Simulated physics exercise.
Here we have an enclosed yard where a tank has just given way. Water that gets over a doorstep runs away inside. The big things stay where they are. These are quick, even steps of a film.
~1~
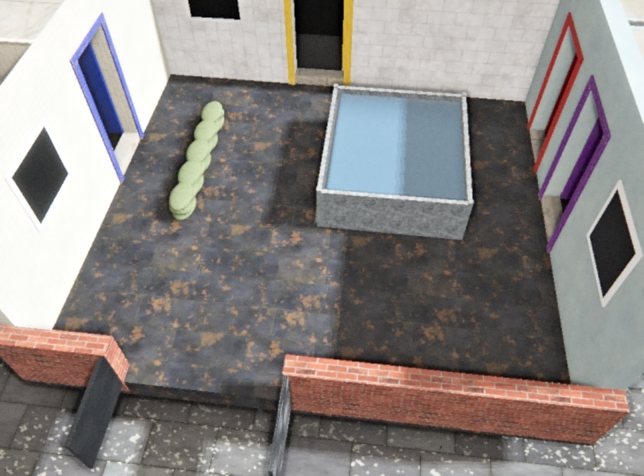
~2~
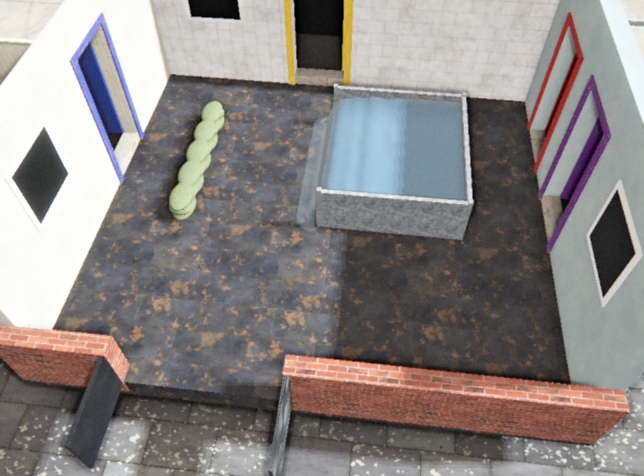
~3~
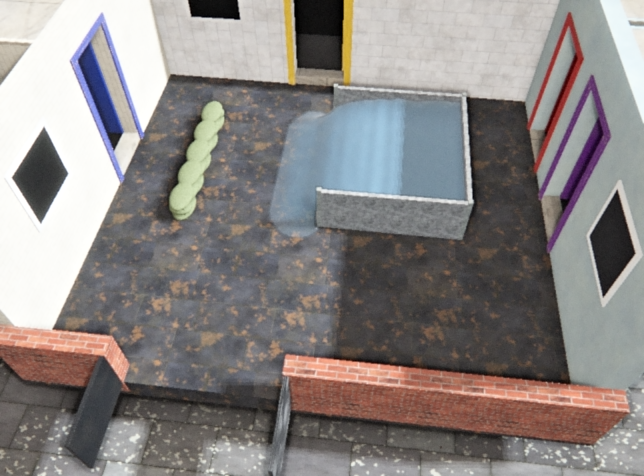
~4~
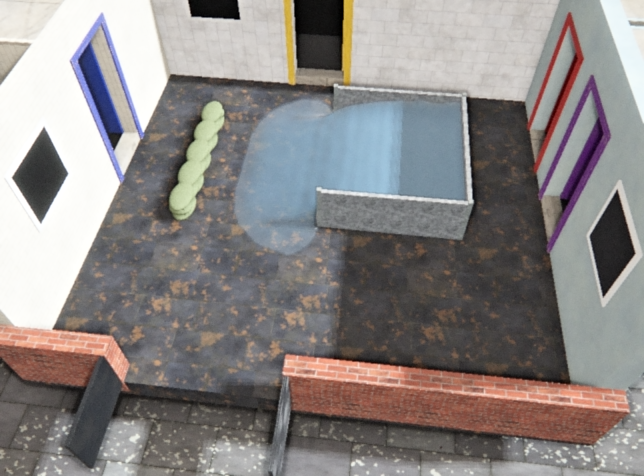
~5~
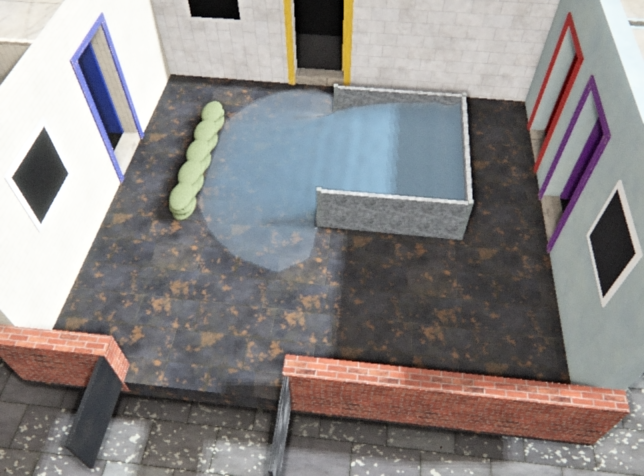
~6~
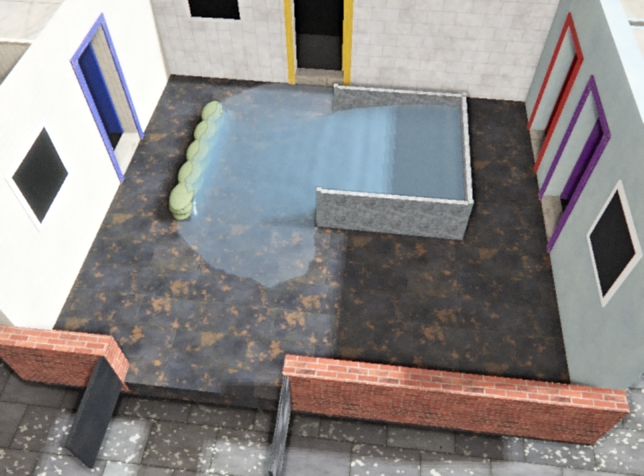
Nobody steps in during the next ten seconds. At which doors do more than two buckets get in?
One by one: The yellow door admits no more than that; the purple door admits no more than that; the blue door admits no more than that; the red door lets in a lot.
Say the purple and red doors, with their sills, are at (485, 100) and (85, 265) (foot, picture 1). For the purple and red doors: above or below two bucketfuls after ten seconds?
My reading: The purple door is under; the red door goes over.
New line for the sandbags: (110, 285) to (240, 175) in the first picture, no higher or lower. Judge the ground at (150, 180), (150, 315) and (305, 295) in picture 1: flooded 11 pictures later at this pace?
In that order: Covered, covered, not flooded.
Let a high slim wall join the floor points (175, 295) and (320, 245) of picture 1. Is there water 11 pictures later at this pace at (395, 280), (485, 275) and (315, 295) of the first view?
As listed: Not flooded, clear, not flooded.
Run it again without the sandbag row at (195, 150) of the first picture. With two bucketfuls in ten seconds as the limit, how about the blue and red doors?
In short: Blue passes that mark, red lets more in.
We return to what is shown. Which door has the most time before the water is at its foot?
The purple-painted one.
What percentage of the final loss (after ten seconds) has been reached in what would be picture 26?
Roughly 15 per cent.
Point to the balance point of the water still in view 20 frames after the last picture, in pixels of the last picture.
Near (263, 174).
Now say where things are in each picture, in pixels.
In the first frame, still water in the open tank at (396, 144).
In the second frame, the front is at (313, 229), out from the gap at (330, 158).
In the third frame, the front is at (315, 114), out from the gap at (330, 161).
In the fourth frame, water pours out at (330, 162) and has run to (261, 240).
In the fifth frame, the front is at (238, 251), out from the gap at (330, 163).
In the sixth frame, water pours out at (330, 163) and has run to (217, 108).
A moment on, water covers 35 % of the floor; the yellow door wet at the sill, nothing in, the purple door not reached, the blue door not reached, the red door not reached.
Next, water covers 45 % of the floor; the yellow door wet at the sill, nothing in, the purple door not reached, the blue door wet at the sill, nothing in, the red door not reached.
Then, water covers 60 % of the floor; the yellow door wet at the sill, nothing in, the purple door not reached, the blue door wet at the sill, nothing in, the red door not reached.
Later, water covers 75 % of the floor; the yellow door under two buckets in, the purple door wet at the sill, nothing in, the blue door wet at the sill, nothing in, the red door over two buckets in.
In the end, water covers 95 % of the floor; the yellow door under two buckets in, the purple door wet at the sill, nothing in, the blue door wet at the sill, nothing in, the red door far over two buckets in.
